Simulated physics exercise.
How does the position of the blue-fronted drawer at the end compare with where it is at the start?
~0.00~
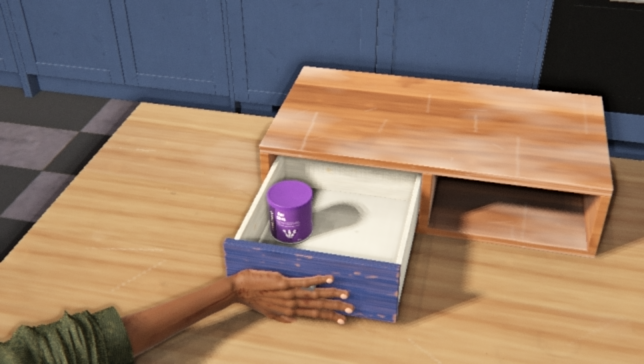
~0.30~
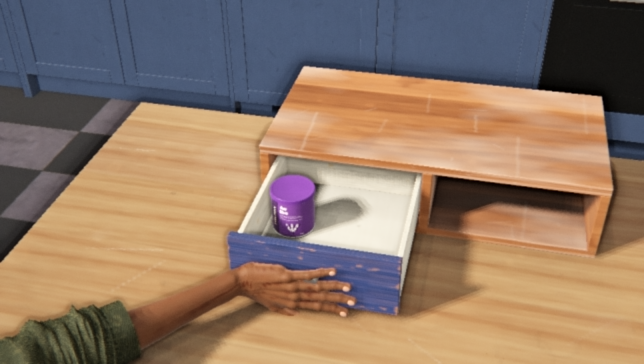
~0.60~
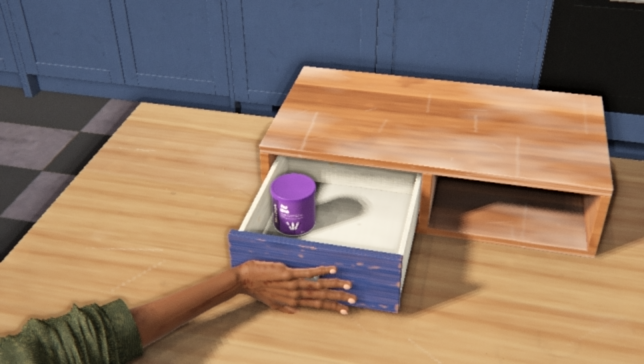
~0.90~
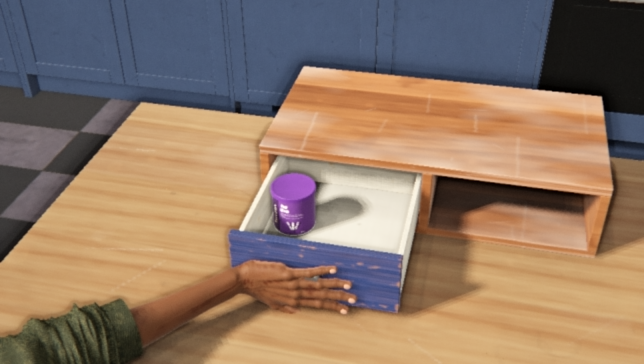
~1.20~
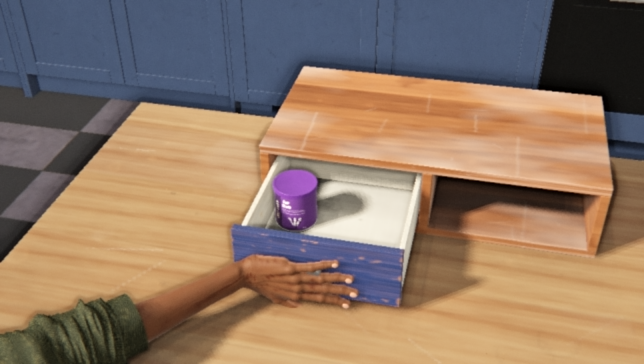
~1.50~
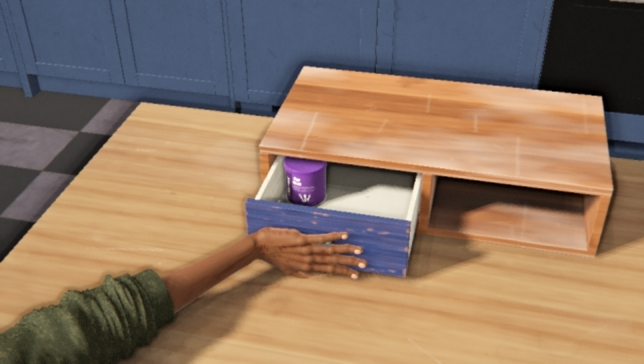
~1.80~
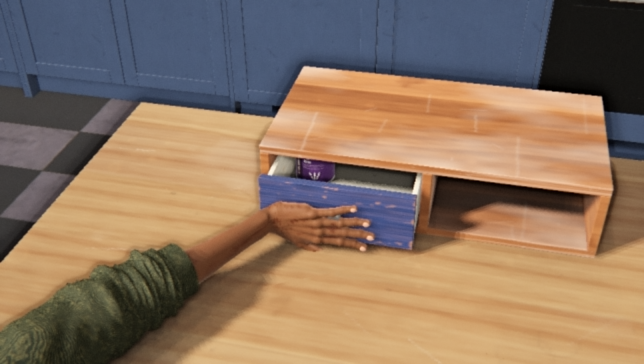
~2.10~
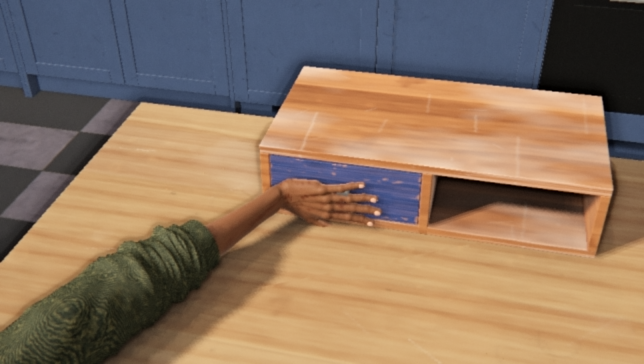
At the start the drawer sticks well out of the chest toward the viewer, with its inside showing. By the end it has been pushed back, away from the viewer and slightly to the right, so that its front sits flush with the chest.
